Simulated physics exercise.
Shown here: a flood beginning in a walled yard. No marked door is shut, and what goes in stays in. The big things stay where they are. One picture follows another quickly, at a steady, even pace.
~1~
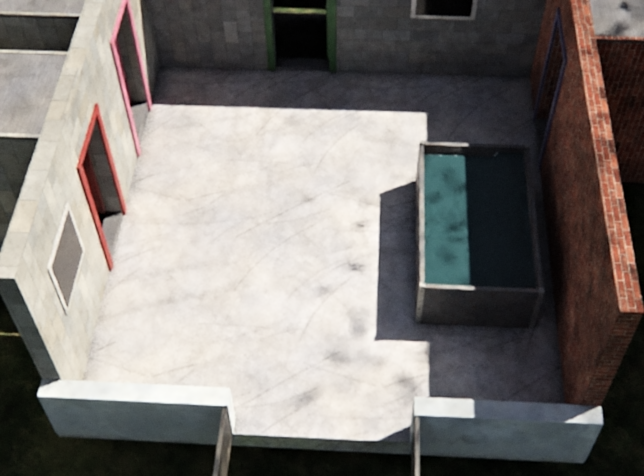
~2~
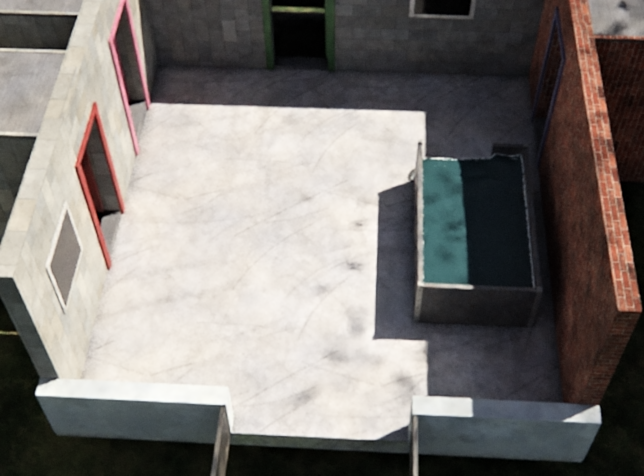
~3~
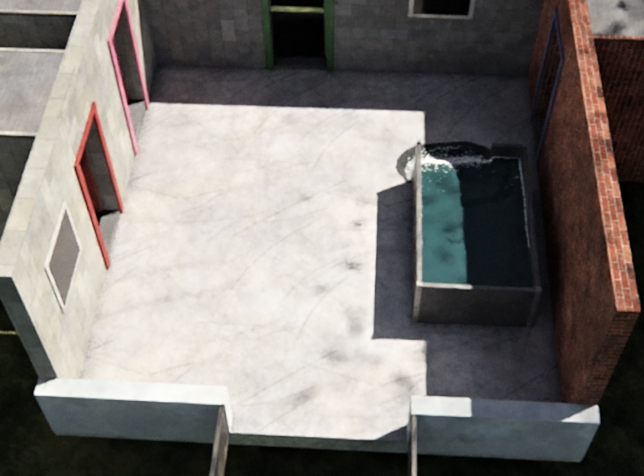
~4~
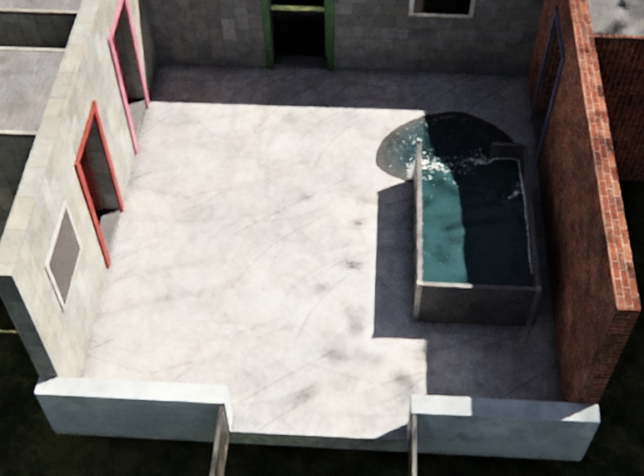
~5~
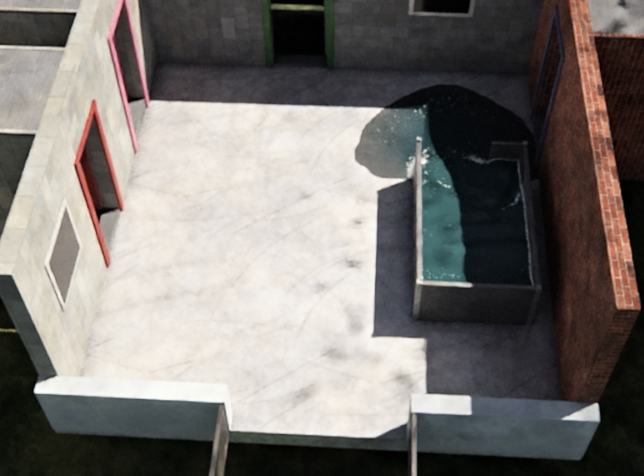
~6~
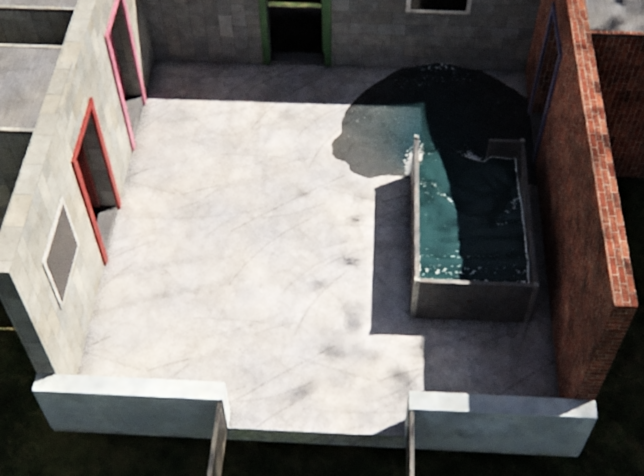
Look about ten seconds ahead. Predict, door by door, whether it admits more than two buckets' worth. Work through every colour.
My prediction: The blue door will let in too much. The green door will let in too much. The red door will let in an allowed amount. The pink door will let in an allowed amount.
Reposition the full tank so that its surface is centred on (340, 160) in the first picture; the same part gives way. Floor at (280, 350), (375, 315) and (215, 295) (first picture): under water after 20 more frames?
Spared, spared, spared.
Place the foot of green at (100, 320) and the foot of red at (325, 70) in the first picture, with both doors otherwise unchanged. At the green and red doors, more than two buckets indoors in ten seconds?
Green door stays within the limit, red door exceeds the limit.
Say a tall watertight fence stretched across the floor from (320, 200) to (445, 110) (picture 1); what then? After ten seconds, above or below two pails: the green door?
I'd say the green door remains within bounds.
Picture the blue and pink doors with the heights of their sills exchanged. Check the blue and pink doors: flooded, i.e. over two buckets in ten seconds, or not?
Result - blue door: Misses the threshold; pink door: Clears the threshold.
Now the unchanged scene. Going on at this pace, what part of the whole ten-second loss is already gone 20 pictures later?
My reading is near 30 per cent.
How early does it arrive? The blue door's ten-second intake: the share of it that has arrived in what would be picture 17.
The figure is near 0 per cent.
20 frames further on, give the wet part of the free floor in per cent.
About 35 in a hundred.
A moment on, water covers 20 % of the floor; the blue door wet at the sill, nothing in, the green door wet at the sill, nothing in, the red door not reached, the pink door not reached.
Next, water covers 25 % of the floor; the blue door wet at the sill, nothing in, the green door under two buckets in, the red door not reached, the pink door not reached.
Then, water covers 35 % of the floor; the blue door over two buckets in, the green door over two buckets in, the red door not reached, the pink door wet at the sill, nothing in.
Later, water covers 65 % of the floor; the blue door over two buckets in, the green door over two buckets in, the red door wet at the sill, nothing in, the pink door under two buckets in.
In the end, water covers 90 % of the floor; the blue door over two buckets in, the green door over two buckets in, the red door wet at the sill, nothing in, the pink door under two buckets in.
